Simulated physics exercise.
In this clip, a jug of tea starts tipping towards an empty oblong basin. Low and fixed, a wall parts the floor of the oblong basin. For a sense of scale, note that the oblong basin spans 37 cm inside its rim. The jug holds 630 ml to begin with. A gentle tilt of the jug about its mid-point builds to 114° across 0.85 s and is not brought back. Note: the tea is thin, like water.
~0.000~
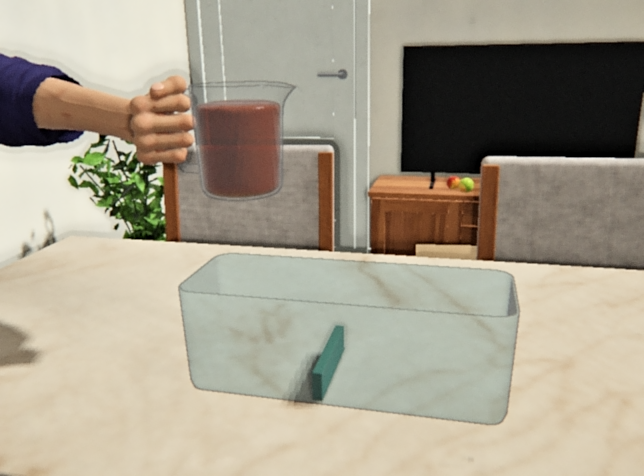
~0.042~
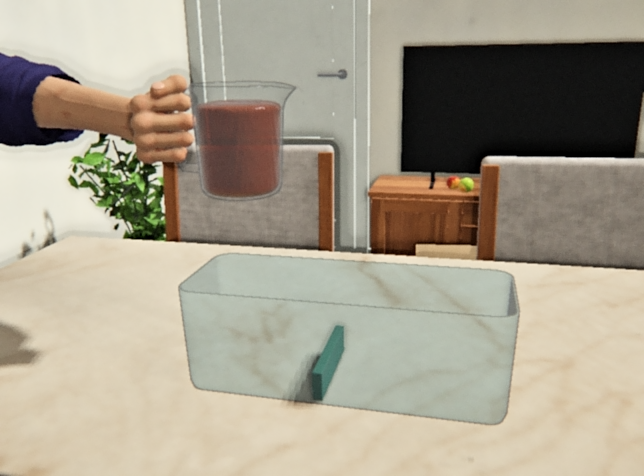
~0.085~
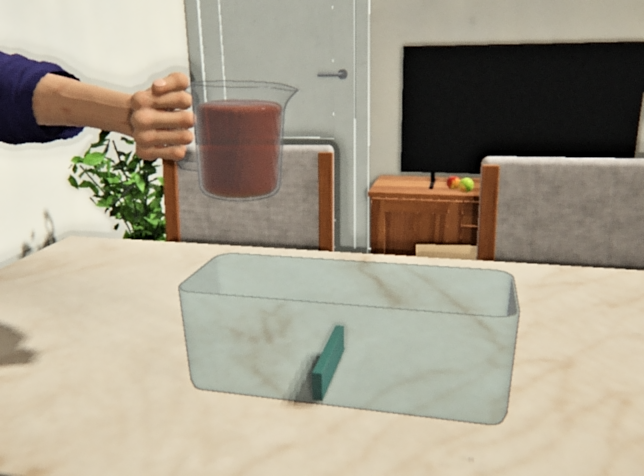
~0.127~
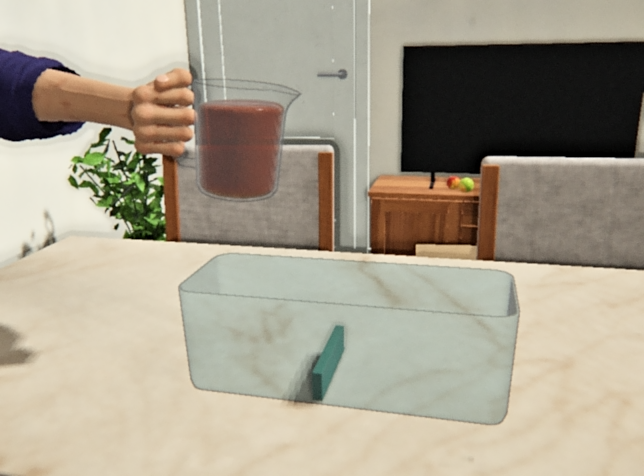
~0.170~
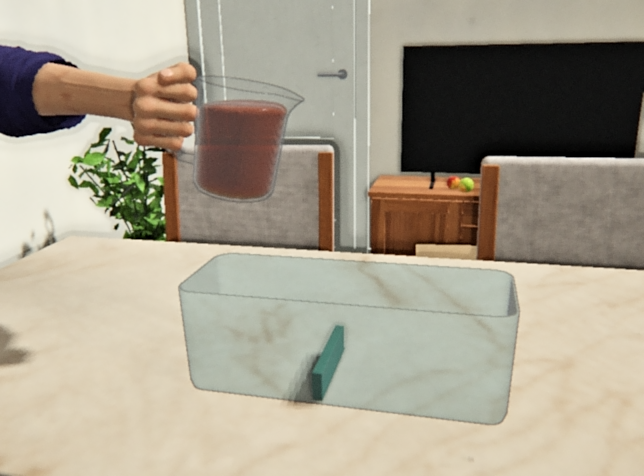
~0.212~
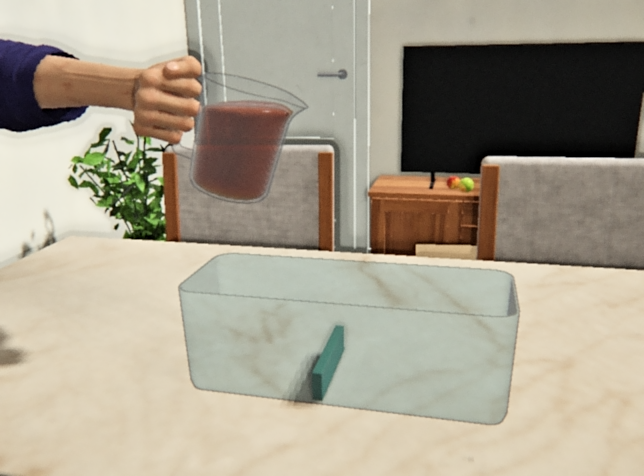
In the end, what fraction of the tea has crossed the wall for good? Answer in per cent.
In the end about 89 per cent has crossed for good.
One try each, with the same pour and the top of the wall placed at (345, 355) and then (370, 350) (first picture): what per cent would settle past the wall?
I'd put it at about 70 per cent for the first and about 35 per cent for the second.
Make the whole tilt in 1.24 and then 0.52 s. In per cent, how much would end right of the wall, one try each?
90 per cent first, 90 per cent second.
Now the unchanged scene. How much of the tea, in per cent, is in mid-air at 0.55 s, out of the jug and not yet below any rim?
Near 22 in a hundred.
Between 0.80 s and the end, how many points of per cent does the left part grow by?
Close to 6% of the whole.
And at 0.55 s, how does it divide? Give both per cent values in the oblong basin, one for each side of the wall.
0 per cent left and 5 right, roughly.
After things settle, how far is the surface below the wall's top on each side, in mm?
Noted: Left near 34 mm, right near 14 mm.
After 0.55 s the tilt is 83° and 72 per cent is still to pour, 0 is left of the wall and 5 right of it.
After 0.80 s the tilt is 113° and 14 per cent is still to pour, 3 is left of the wall and 62 right of it.
After 1.07 s the tilt is 114° and 0 per cent is still to pour, 7 is left of the wall and 91 right of it.
After 1.35 s the tilt is 114° and 0 per cent is still to pour, 8 is left of the wall and 91 right of it.
In the end 9 per cent lies left of the wall, 89 right of it and 1 outside.
